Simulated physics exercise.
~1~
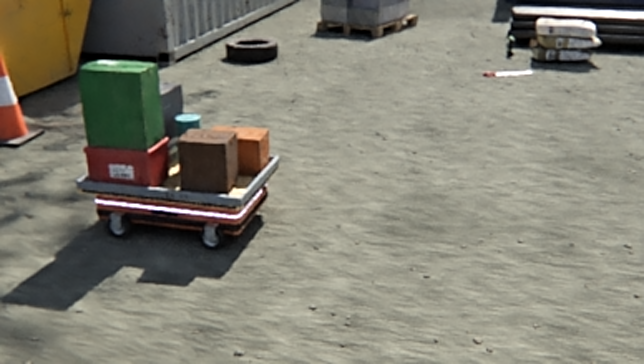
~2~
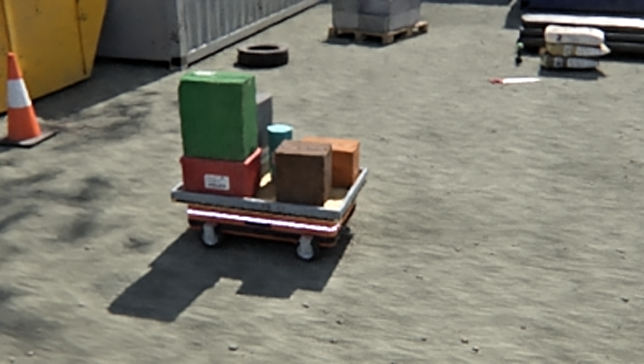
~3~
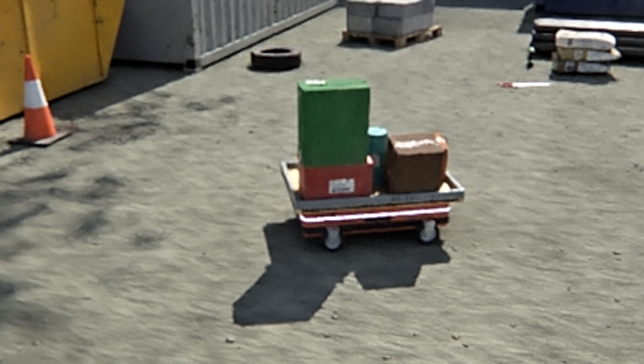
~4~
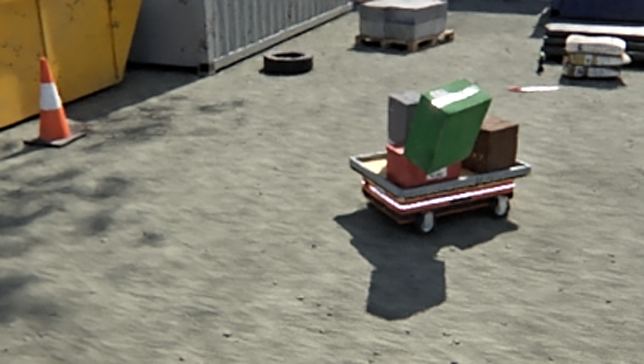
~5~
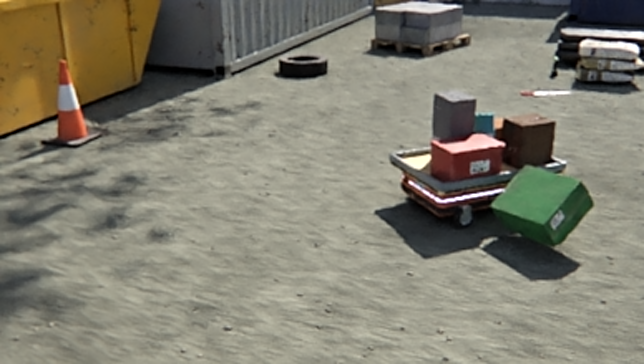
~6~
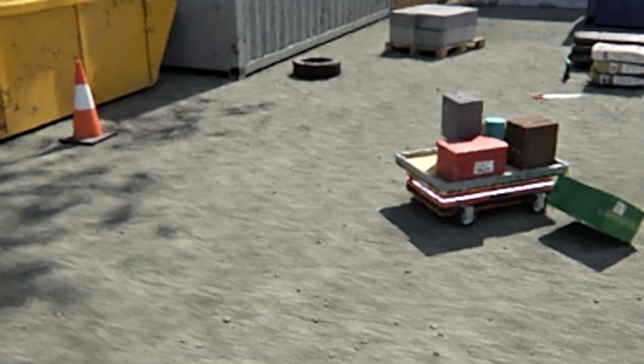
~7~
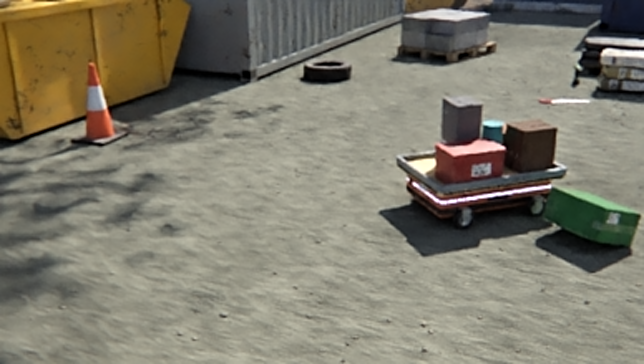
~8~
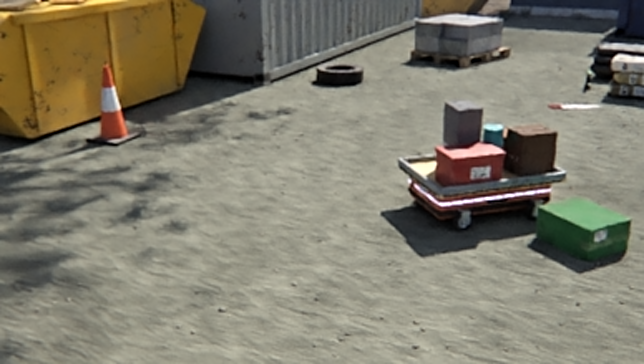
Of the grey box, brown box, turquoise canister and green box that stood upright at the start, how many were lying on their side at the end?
One of them was lying on its side at the end, the green box, which had fallen to the ground beside the cart.
